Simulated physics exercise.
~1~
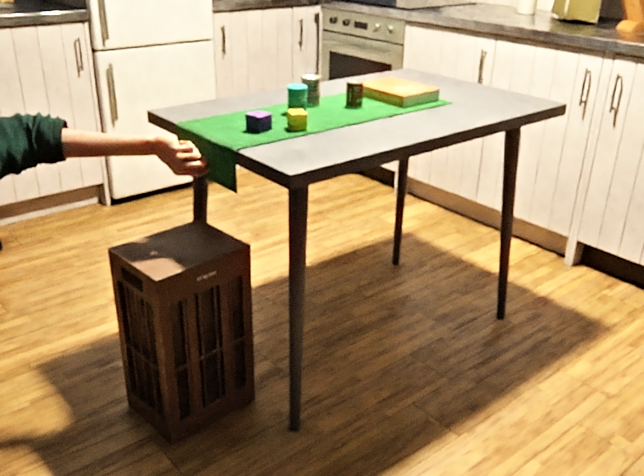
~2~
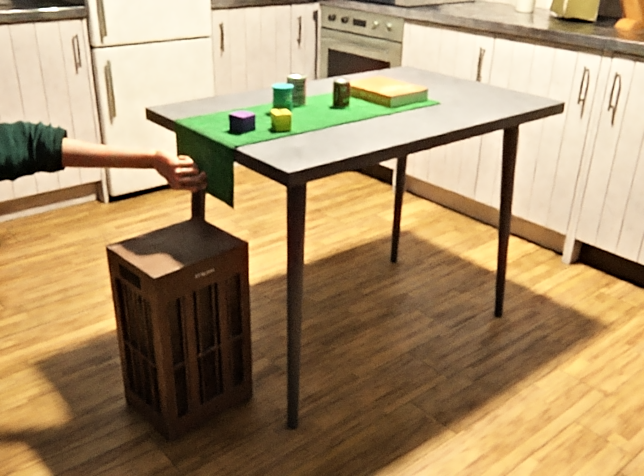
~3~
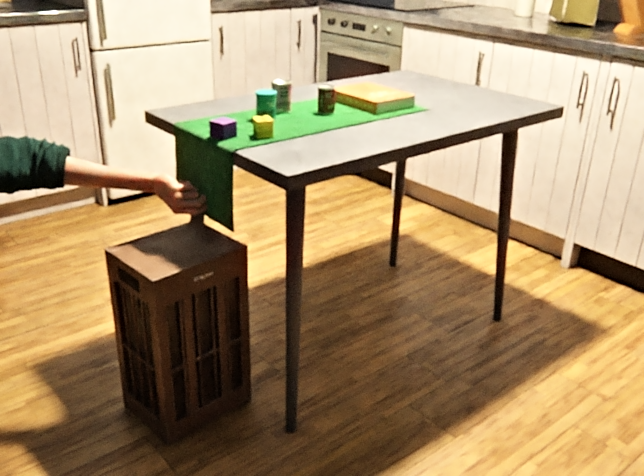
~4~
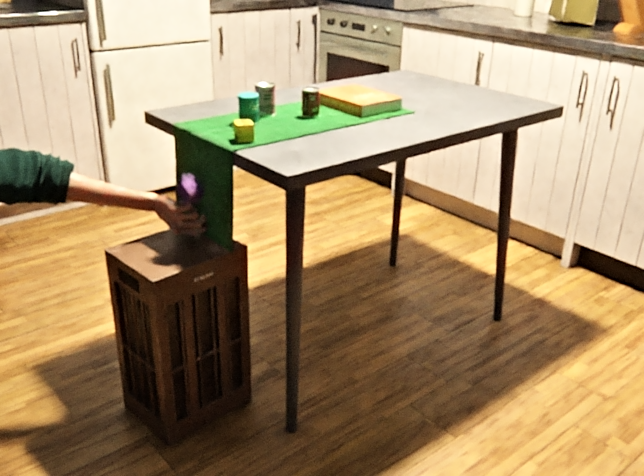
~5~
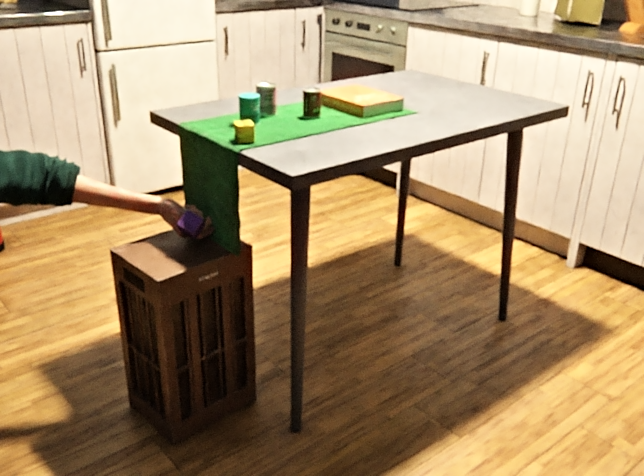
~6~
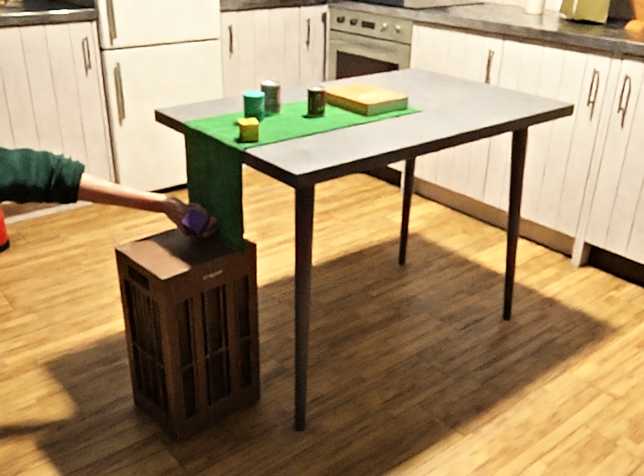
A hand pulls a green runner down to a brown crate, and the purple cube falls onto it.
